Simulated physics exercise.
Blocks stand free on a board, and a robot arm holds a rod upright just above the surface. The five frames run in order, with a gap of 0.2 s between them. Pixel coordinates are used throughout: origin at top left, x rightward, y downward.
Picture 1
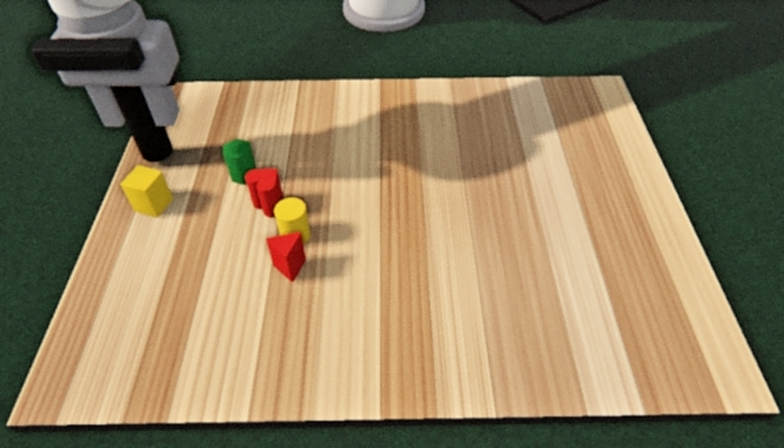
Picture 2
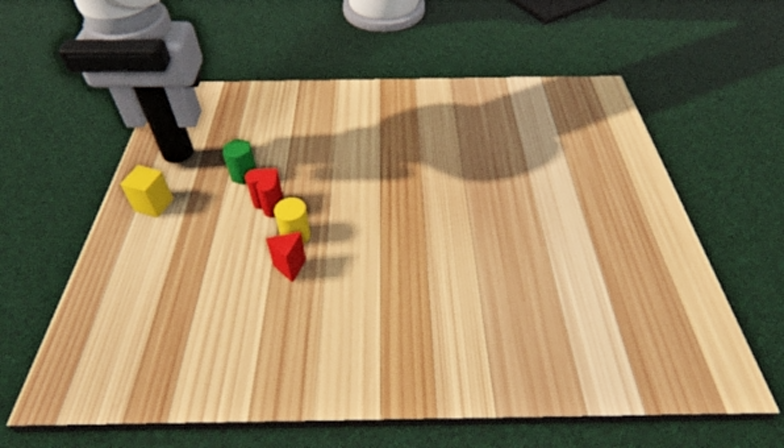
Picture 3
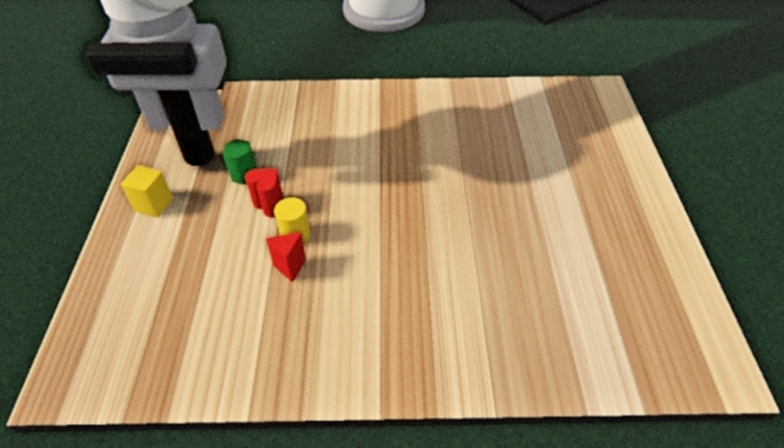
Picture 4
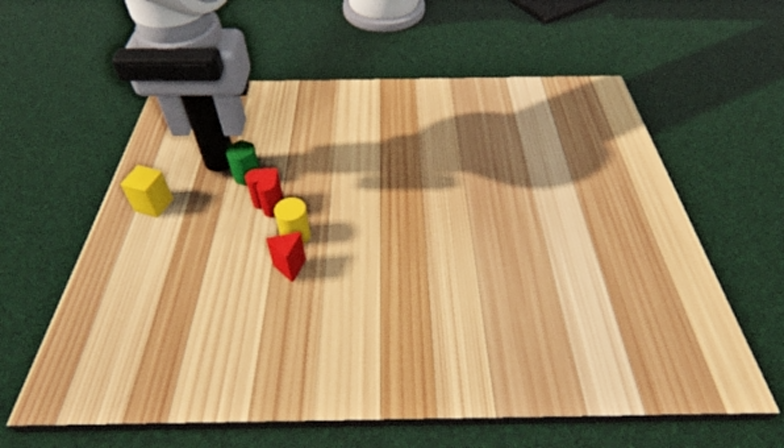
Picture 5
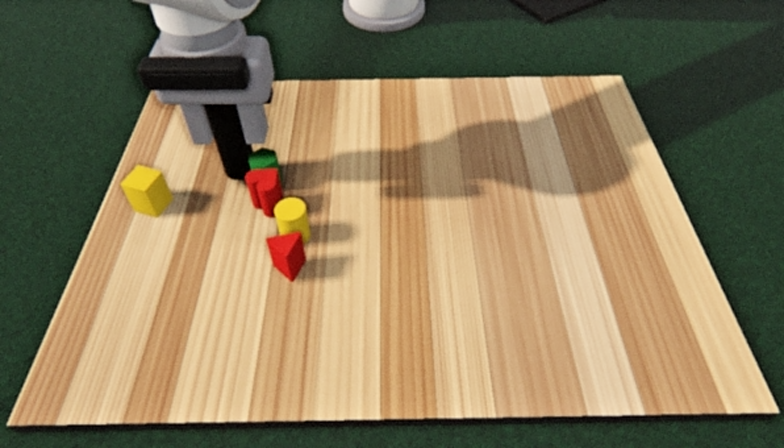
Robot arm moving a black rod rightward across a striped wooden board, nudging a green block to the right behind a red one.
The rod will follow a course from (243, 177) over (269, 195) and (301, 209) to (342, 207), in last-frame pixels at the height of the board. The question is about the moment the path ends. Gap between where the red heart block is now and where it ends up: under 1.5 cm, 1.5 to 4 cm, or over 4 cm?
Overall it shifts more than 4 cm.
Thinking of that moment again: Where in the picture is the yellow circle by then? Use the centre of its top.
It sits at (302, 228).
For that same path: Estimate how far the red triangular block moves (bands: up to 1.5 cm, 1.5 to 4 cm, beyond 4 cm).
Below 1.5 cm.
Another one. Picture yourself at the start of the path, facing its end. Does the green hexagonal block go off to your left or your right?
Left-hand side.
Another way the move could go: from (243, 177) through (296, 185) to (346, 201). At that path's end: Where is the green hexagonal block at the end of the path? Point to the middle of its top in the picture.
The answer is (354, 194).
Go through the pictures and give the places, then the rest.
Rod's lower end at (158, 152); green hexagonal block at (236, 148); red heart block at (263, 178); red triangular block at (284, 242); yellow circle at (290, 209), in the first frame.
Rod at (178, 153); blocks still, in the second frame.
Rod at (200, 156); blocks still, in the third frame.
Rod at (220, 161); green hexagonal block at (240, 149), in the fourth frame.
Rod at (241, 170); green hexagonal block at (263, 157); red heart block at (263, 178); red triangular block at (284, 242); yellow circle at (290, 209), in the fifth frame.
On the path given first. One third of the way, rod at (268, 189); green hexagonal block at (294, 164), turned 60° anticlockwise; red heart block at (275, 190), turned 15° clockwise.
Two thirds of the way, rod at (301, 202); green hexagonal block at (315, 163), turned 110° anticlockwise; red heart block at (288, 209), turned 70° clockwise; red triangular block at (287, 246), turned 40° clockwise; yellow circle at (302, 228).
At the end, rod at (341, 200); green hexagonal block at (322, 159), turned 140° anticlockwise; red heart block at (288, 209), turned 70° clockwise; red triangular block at (287, 246), turned 40° clockwise; yellow circle at (302, 228).
